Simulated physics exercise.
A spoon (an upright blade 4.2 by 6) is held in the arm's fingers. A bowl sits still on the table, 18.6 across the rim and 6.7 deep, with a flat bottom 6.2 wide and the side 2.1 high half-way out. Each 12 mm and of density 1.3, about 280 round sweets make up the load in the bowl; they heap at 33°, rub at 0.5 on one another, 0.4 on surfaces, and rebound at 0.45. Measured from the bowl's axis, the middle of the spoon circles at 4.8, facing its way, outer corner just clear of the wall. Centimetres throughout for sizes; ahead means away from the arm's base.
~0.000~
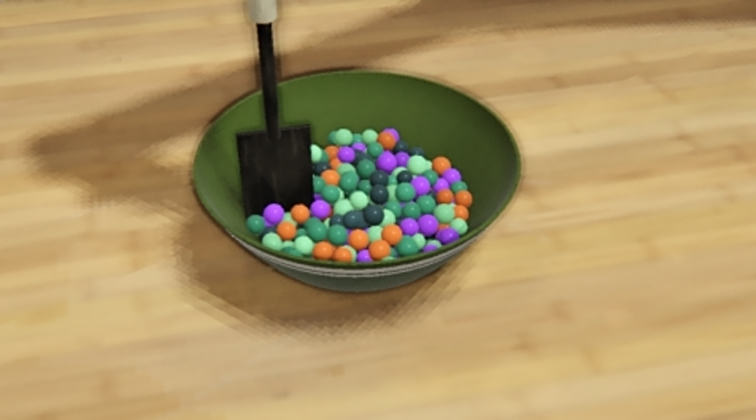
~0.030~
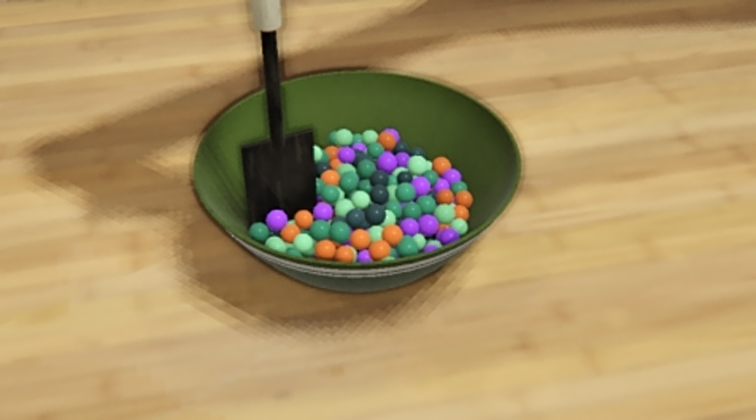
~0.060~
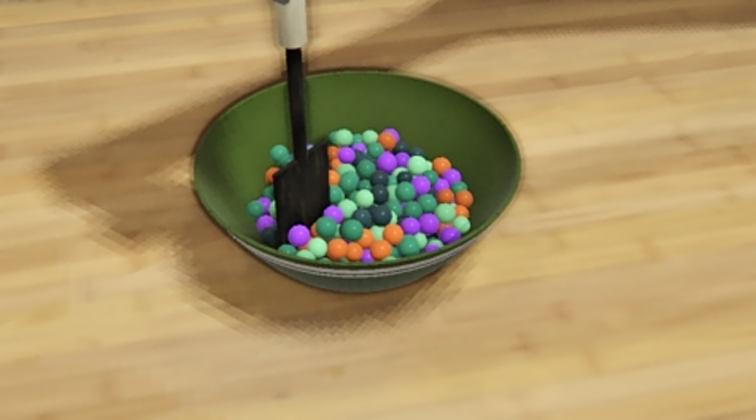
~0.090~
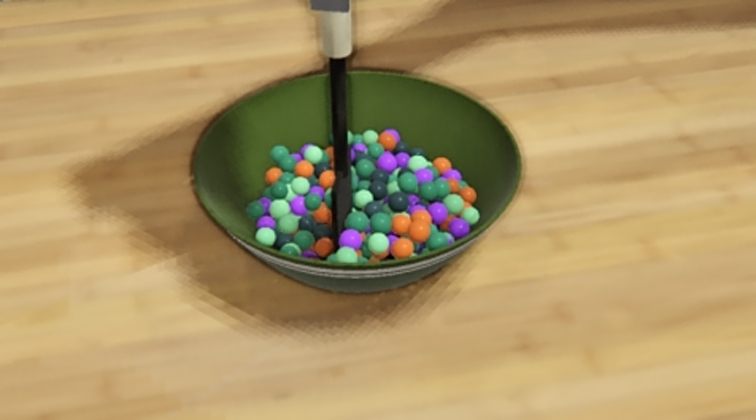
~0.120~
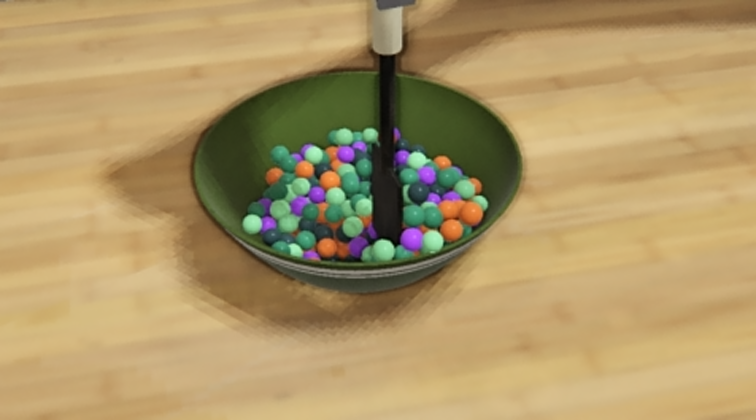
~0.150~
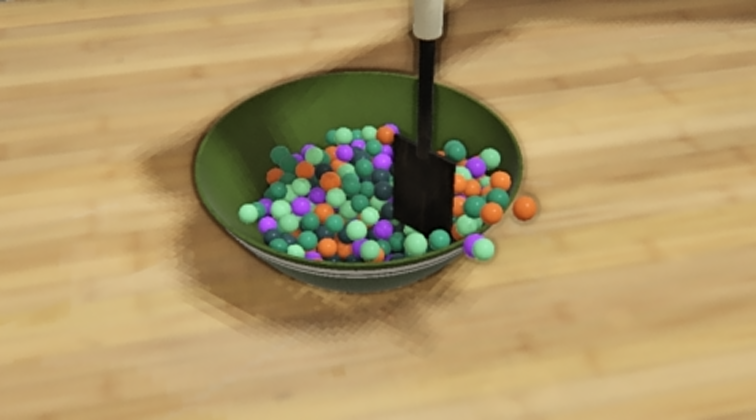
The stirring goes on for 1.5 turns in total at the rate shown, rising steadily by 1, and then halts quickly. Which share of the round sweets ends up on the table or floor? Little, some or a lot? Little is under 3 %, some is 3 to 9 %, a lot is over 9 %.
A lot.
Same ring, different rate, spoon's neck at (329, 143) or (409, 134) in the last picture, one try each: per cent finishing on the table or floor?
It comes to roughly 5 per cent and then 20 per cent.
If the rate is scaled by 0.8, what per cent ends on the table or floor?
I'd put it near 20 %.
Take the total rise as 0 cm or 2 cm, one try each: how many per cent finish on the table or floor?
I'd say some 35 per cent, and some 20 per cent.
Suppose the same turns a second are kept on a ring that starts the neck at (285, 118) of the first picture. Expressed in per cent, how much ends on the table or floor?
30 %.
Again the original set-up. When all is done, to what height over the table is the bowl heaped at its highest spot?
I'd guess close to 5.0 centimetres.
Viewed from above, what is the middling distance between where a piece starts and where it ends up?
About 3 centimetres.
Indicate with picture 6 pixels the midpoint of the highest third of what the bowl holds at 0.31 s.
(312, 147), roughly.
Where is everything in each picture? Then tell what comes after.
Spoon neck at (271, 107), 0° round; upper third of the load around (365, 189), from x 255 to 465, top at y 140; 284 in the bowl, in the first frame.
Spoon neck at (275, 115), 11° round; upper third of the load around (360, 192), from x 255 to 465, top at y 140, in the second frame.
Spoon neck at (299, 134), 39° round; upper third of the load around (364, 193), from x 255 to 465, top at y 140, in the third frame.
Spoon neck at (340, 144), 68° round; upper third of the load around (378, 200), from x 255 to 470, top at y 140, in the fourth frame.
Spoon neck at (387, 141), 97° round; upper third of the load around (407, 198), from x 250 to 480, top at y 135, in the fifth frame.
Spoon neck at (425, 125), 126° round; upper third of the load around (430, 183), from x 250 to 525, top at y 135; 281 in the bowl, 3 in flight or on the tool, in the sixth frame.
After 0.31 s, 284° round, highest piece 10 above the table; 241 in the bowl, 10 on the table or floor, 33 in flight or on the tool.
After 0.47 s, 82° round, highest piece 10 above the table; 221 in the bowl, 51 on the table or floor, 12 in flight or on the tool.
After 0.76 s, 180° round, highest piece 5 above the table; 215 in the bowl, 69 on the table or floor.
After 1.46 s, 180° round, highest piece 5 above the table; 215 in the bowl, 69 on the table or floor.
At rest, 215 in the bowl, 69 on the table or floor. That is 24 % on the table or floor.
